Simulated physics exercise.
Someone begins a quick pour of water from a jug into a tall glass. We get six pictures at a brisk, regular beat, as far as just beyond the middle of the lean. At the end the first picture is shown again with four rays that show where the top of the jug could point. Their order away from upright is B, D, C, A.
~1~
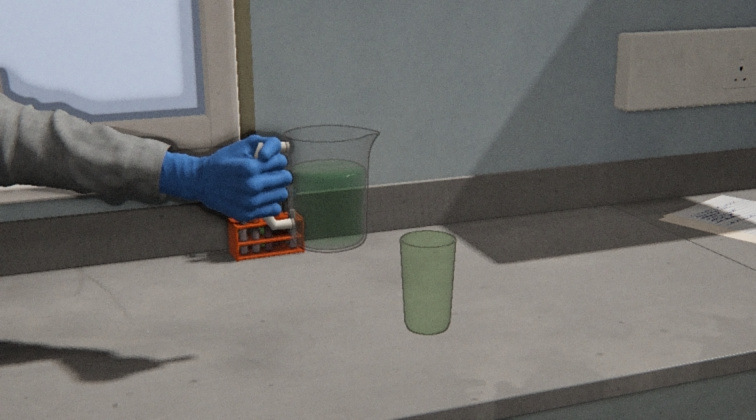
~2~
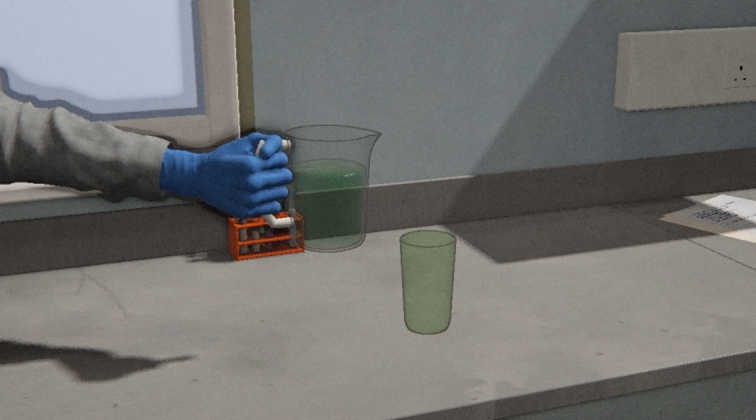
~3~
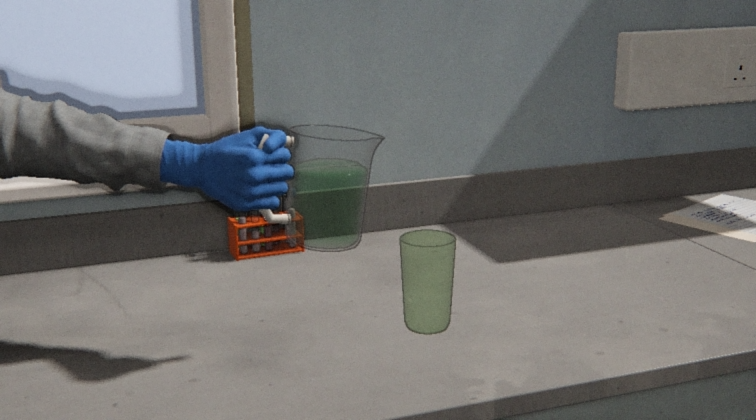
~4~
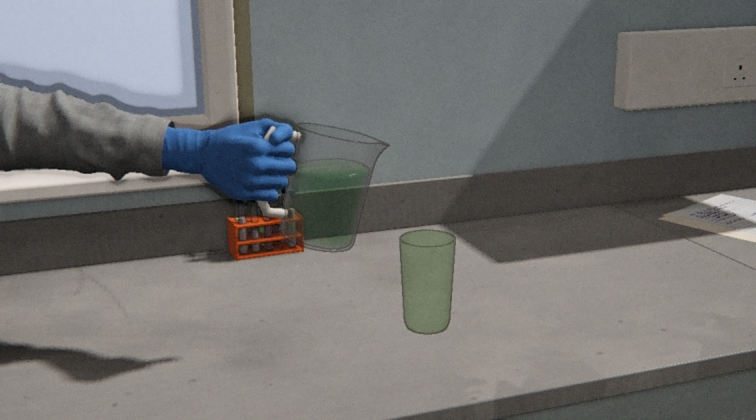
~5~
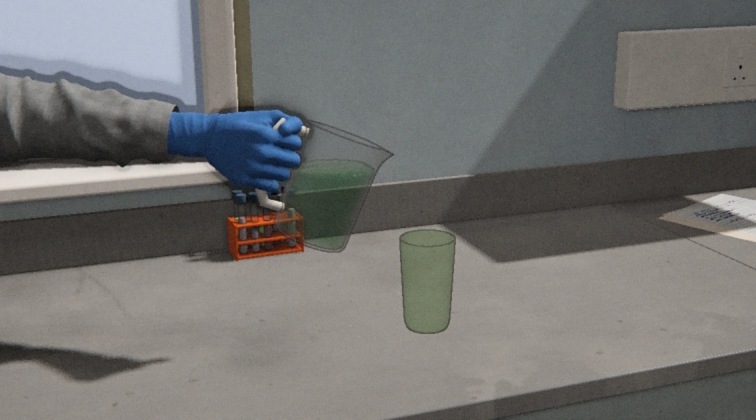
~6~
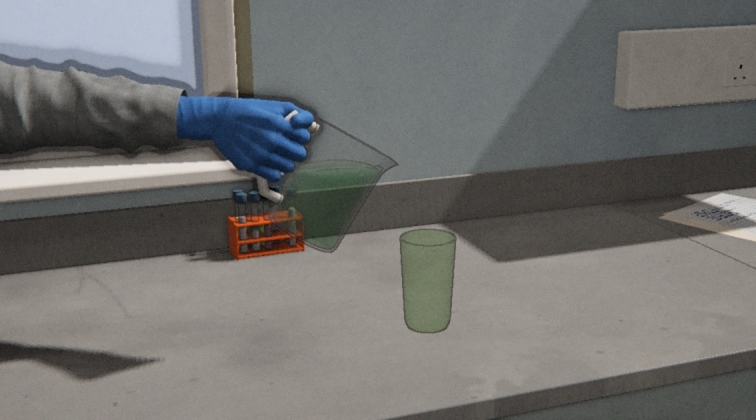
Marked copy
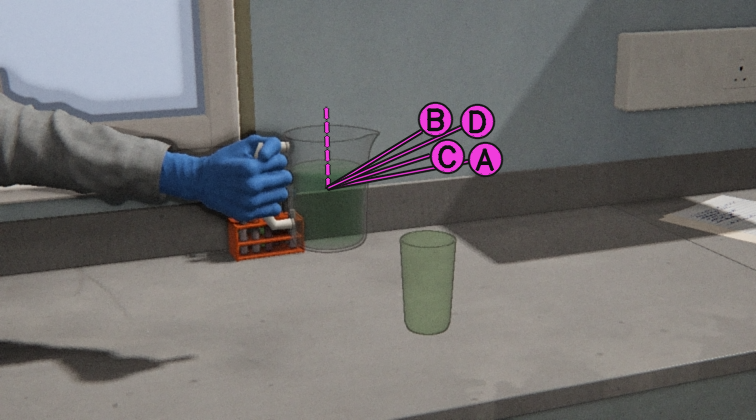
The clip opens with a blue-gloved hand gripping the handle of a clear jug of green-tinted liquid, upright on a counter behind a tall green glass and beside a small orange rack. The hand then rises slightly and tilts the jug steadily rightward, its lip lowering while the glass stays still.
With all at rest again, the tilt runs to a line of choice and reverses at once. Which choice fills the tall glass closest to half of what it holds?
It is B.
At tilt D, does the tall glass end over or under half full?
Over half.
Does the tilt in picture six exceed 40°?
No.
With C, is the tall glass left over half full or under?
Over.
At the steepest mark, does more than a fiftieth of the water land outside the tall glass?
Yes, it does.
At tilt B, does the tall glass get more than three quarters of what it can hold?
No, it does not.
On the marked copy, A at (468, 161); B at (421, 131); C at (429, 155); D at (461, 126).
For tilt A, the tall glass ends with about 92 % of what it can hold; 20 % of the water is spilt.
For tilt B, the tall glass ends with about 53 % of what it can hold.
For tilt C, the tall glass ends with about 89 % of what it can hold; 8 % of the water is spilt.
For tilt D, the tall glass ends with about 78 % of what it can hold.
